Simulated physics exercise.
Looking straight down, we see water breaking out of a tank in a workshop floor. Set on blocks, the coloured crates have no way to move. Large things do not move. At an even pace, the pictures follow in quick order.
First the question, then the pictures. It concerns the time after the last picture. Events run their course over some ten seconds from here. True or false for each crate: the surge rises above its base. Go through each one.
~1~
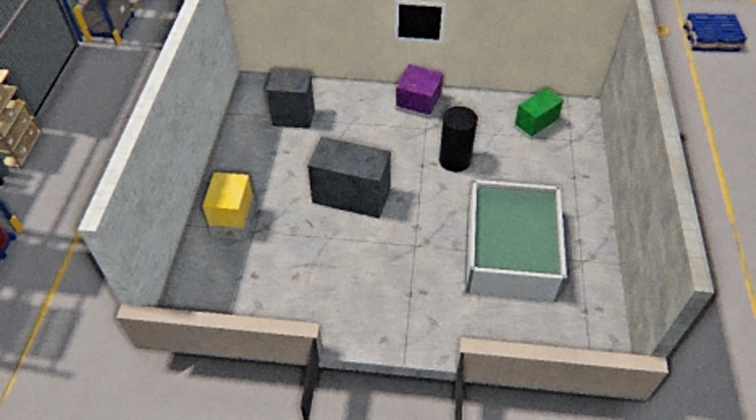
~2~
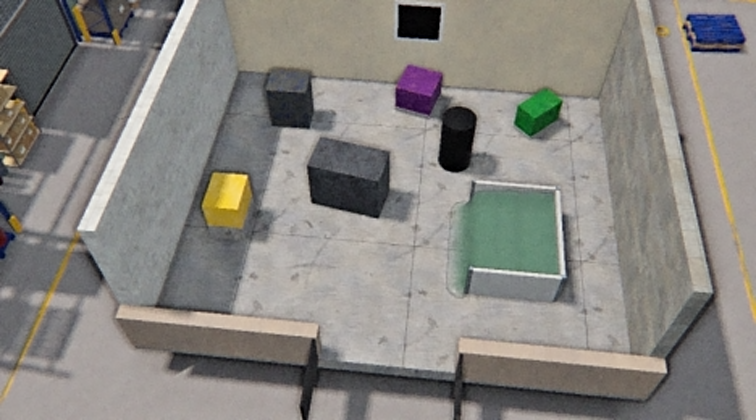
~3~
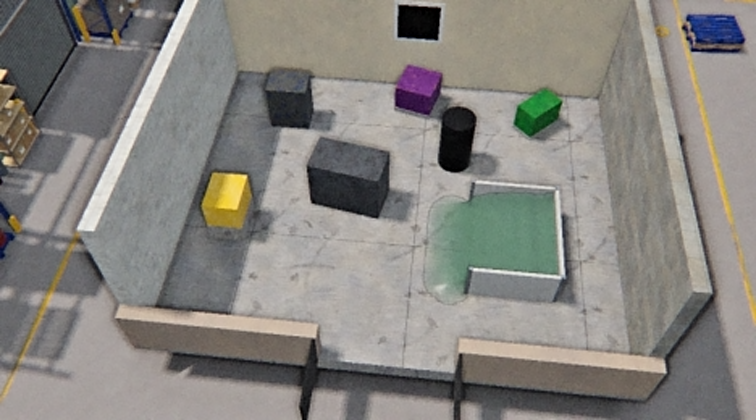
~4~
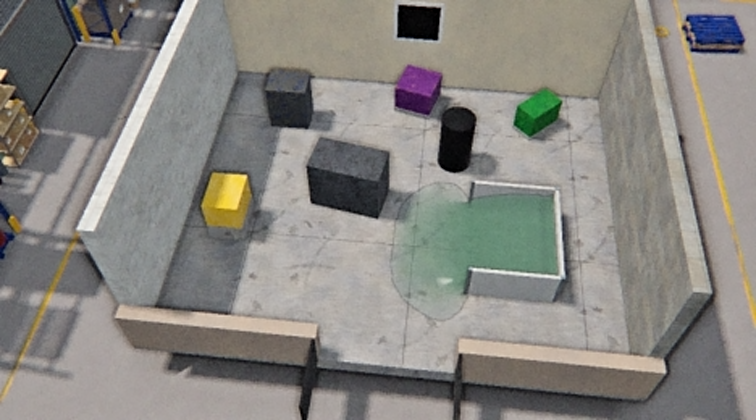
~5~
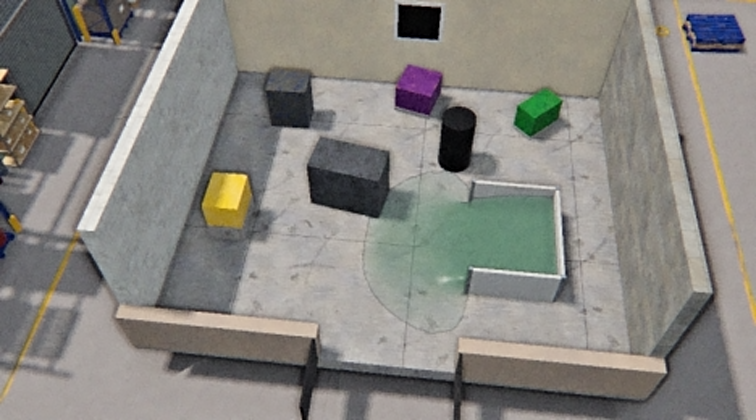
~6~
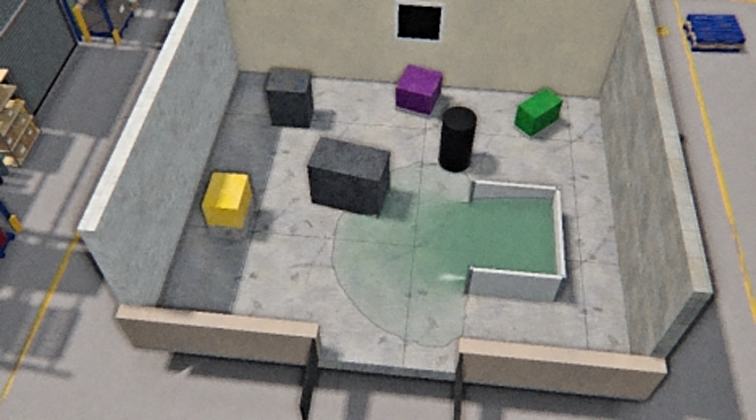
Purple crate: True; green crate: False; yellow crate: False.
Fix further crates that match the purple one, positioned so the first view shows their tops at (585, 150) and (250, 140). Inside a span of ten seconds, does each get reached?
One by one: Is not reached; gets flooded.
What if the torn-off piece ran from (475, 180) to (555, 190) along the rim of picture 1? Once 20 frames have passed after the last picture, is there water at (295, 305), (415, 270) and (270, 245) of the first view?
In sequence: Untouched, untouched, untouched.
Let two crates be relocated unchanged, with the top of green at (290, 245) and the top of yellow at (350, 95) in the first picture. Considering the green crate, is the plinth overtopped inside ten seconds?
I'd say the green crate gets flooded.
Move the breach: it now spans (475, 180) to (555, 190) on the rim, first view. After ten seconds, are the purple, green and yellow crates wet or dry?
The purple crate gets drenched; the green crate gets drenched; the yellow crate stays untouched.
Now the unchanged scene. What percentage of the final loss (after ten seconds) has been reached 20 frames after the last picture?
Close to 35 %.
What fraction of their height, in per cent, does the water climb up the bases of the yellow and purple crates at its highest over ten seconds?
Roughly 70 percent, then 150 percent.
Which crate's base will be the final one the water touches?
Last of all: The one in green.
A moment on, water covers 30 % of the floor; the purple crate not reached, the green crate not reached, the yellow crate water round its plinth.
Next, water covers 45 % of the floor; the purple crate water round its plinth, the green crate not reached, the yellow crate water round its plinth.
Then, water covers 55 % of the floor; the purple crate water round its plinth, the green crate not reached, the yellow crate water round its plinth.
Later, water covers 65 % of the floor; the purple crate water round its plinth, the green crate water round its plinth, the yellow crate water round its plinth.
In the end, water covers 80 % of the floor; the purple crate was topped, the green crate stayed above the water, the yellow crate stayed above the water.
